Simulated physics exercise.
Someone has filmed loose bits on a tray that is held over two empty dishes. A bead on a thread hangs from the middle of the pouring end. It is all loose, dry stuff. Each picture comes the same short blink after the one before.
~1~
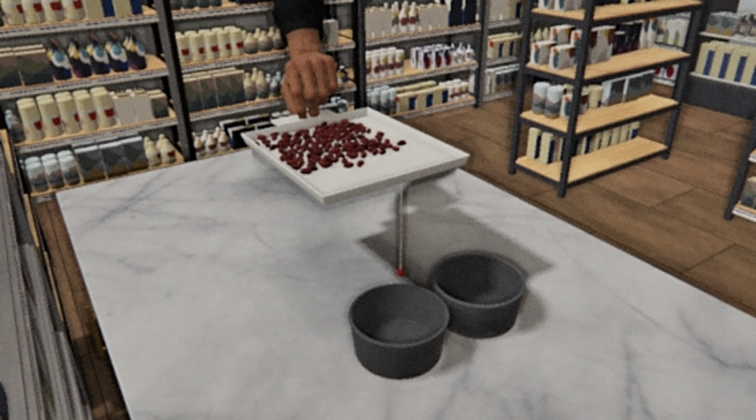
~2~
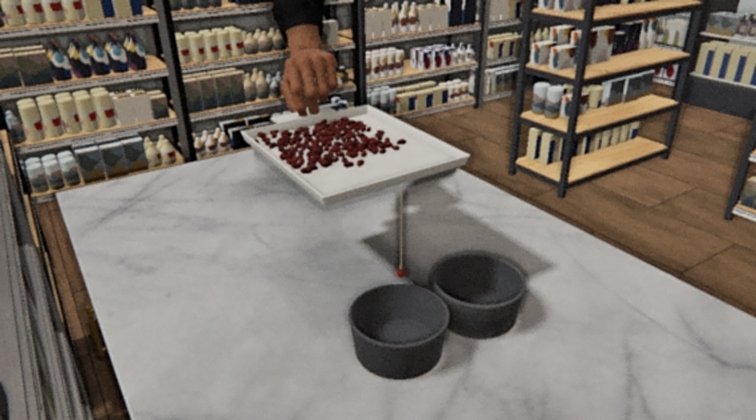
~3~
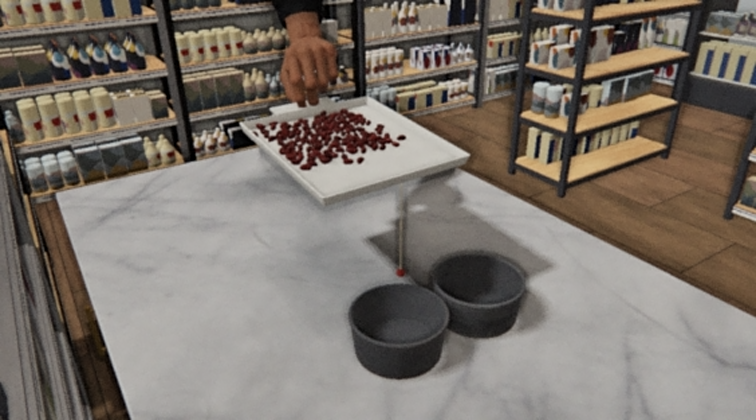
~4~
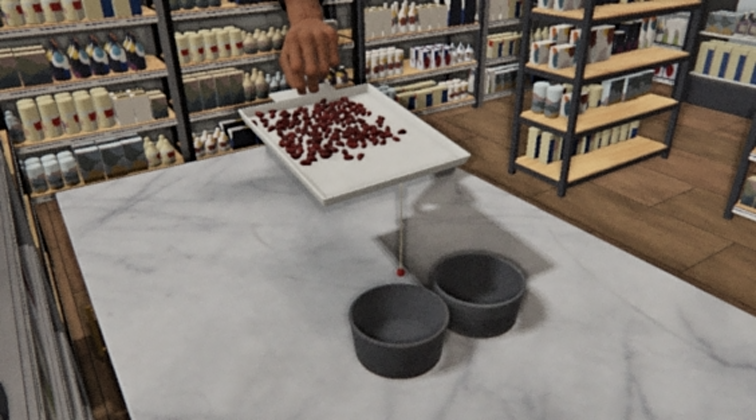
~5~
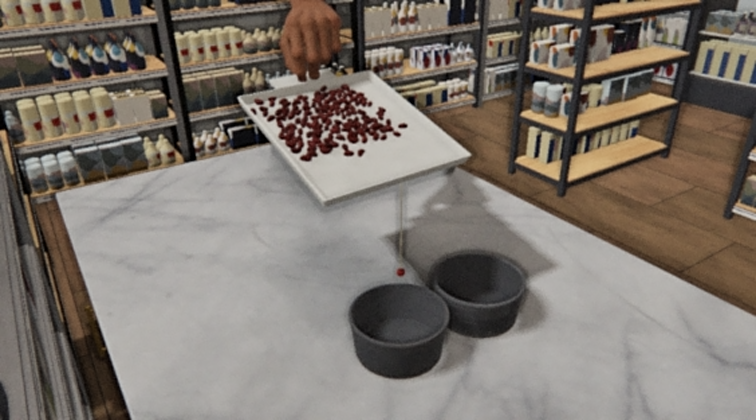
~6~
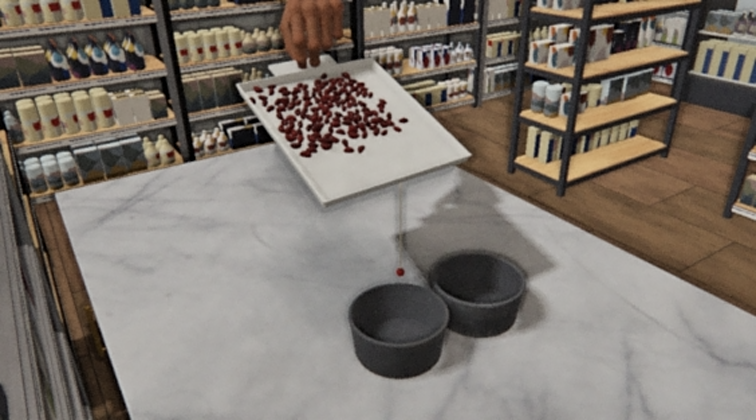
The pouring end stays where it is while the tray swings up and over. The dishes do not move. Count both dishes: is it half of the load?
In the dishes lies the larger part of it.
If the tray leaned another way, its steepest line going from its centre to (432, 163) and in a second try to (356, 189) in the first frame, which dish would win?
The first try: The right one. The second: The dish on the left.
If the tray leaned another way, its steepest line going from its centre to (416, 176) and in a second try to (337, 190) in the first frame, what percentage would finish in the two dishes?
In turn 90 and 20 in a hundred.
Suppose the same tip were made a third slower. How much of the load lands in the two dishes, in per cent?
Close to 80 per cent.
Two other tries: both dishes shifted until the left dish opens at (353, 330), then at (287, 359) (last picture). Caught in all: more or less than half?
First most of it, then more than half.
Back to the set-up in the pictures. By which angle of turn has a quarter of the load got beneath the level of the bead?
At some 75 degrees.
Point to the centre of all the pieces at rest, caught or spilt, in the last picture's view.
Roughly at (403, 348).
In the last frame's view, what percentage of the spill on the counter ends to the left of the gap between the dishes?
Close to 90 per cent.
Shortly afterwards, tray tipped steeply; the bulk on the tray; only a few in the left dish; only a few in the right dish; near a quarter in the air.
Next, tray tipped past a quarter turn; near a quarter on the tray; near a quarter in the left dish; a little in the right dish; near a quarter outside both; near a quarter in the air.
Some moments later, tray tipped past a quarter turn; near half in the left dish; near a quarter in the right dish; near a quarter outside both.
In the end, tray tipped past a quarter turn; near half in the left dish; near a quarter in the right dish; near a quarter outside both.
